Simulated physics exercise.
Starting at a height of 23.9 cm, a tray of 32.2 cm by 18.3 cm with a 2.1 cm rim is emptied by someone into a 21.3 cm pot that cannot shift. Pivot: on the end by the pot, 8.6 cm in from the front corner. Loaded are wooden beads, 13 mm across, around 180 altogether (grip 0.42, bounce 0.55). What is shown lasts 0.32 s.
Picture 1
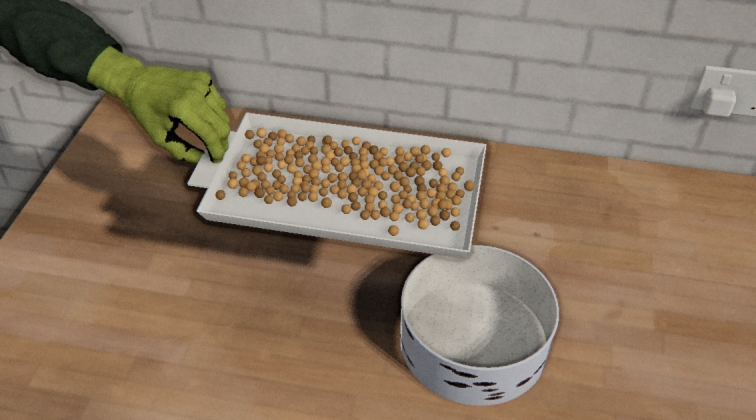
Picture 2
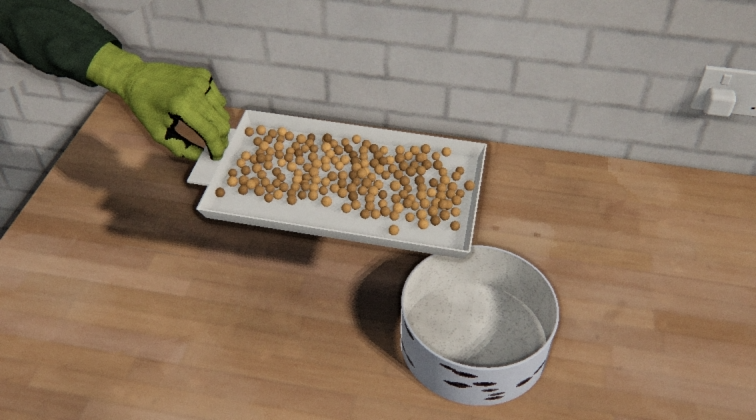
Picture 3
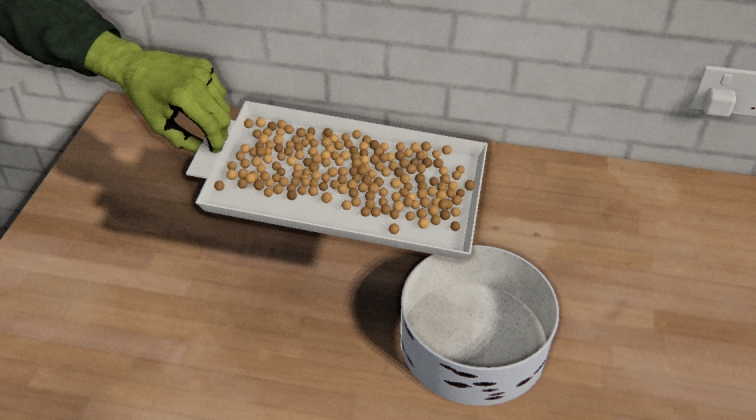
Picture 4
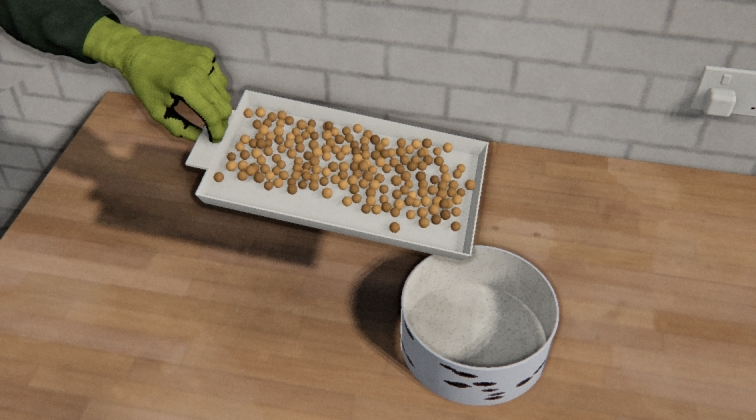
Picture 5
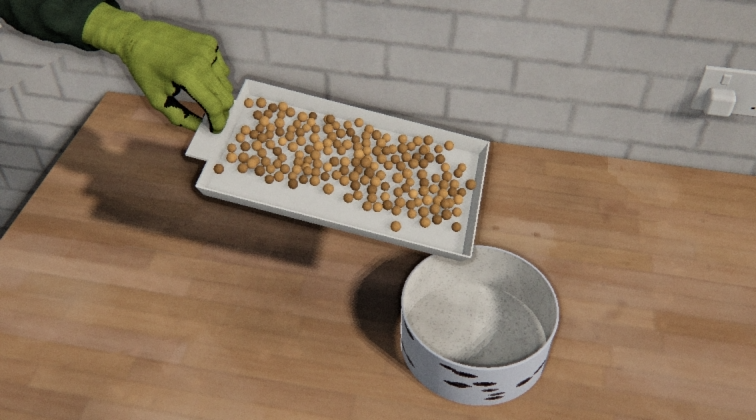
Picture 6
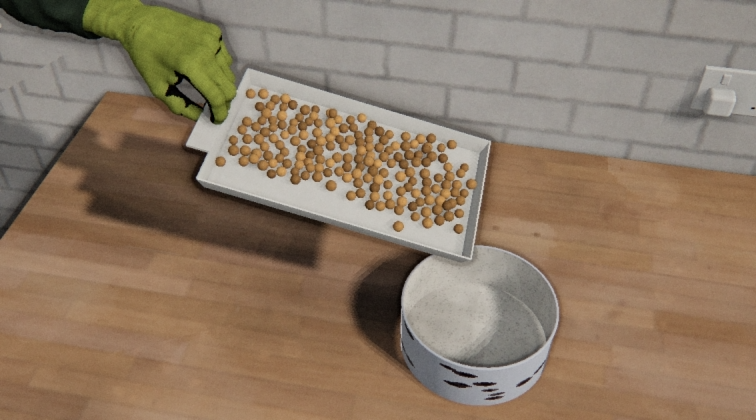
A green hand raised the handle end of a white tray covered with small brown balls, slowly slanting it down toward the round pot on the right, while the balls barely shifted.
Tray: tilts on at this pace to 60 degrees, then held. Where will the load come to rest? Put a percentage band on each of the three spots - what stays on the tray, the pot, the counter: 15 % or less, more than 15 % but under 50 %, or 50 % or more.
Tray: In between; pot: 50 % or more; counter: Up to 15 %.
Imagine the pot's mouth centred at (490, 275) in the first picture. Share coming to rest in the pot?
The share would be some 30 per cent.
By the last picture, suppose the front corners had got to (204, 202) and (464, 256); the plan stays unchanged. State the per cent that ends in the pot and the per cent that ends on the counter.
Final per cent - pot 40, counter 35.
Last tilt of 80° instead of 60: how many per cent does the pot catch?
Near 85 %, then.
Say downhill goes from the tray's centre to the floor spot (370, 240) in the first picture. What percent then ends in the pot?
I'd estimate about 30 %.
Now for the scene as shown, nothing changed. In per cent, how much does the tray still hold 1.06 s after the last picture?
Of the load, some 90 percent.
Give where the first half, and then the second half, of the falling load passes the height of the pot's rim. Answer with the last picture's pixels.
Earlier half at about (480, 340), later half at about (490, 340) in pixels.
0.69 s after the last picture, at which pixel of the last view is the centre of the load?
Estimated centre of load: Around (437, 197).
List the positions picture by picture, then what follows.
In the first picture, tray tilt 0 degrees, front corners at (205, 208) and (464, 246); middle of the pieces at (353, 176); pot at (480, 303).
In the second picture, tray tilt 1 degrees, front corners at (204, 205) and (464, 247); middle of the pieces at (354, 175).
In the third picture, tray tilt 4 degrees, front corners at (204, 199) and (465, 248), lowest corner right front; middle of the pieces at (354, 171).
In the fourth picture, tray tilt 7 degrees, front corners at (204, 191) and (465, 250), lowest corner right front; middle of the pieces at (355, 167).
In the fifth picture, tray tilt 10 degrees, front corners at (204, 183) and (466, 251), lowest corner right front; middle of the pieces at (356, 162).
In the sixth picture, tray tilt 14 degrees, front corners at (205, 176) and (466, 253), lowest corner right front; middle of the pieces at (359, 159); pot at (480, 303).
Then, 0.42 s after the last picture, tilt 36 degrees; the tray holds 100 %, the pot 0 %.
Then, 0.69 s after the last picture, tilt 51 degrees; the tray holds 95 %, the pot 0 %.
Then, 1.06 s after the last picture, tilt 60 degrees; the tray holds 90 %, the pot 5 %.
In the end, tray 30 %, pot 65 %, counter 5 %.
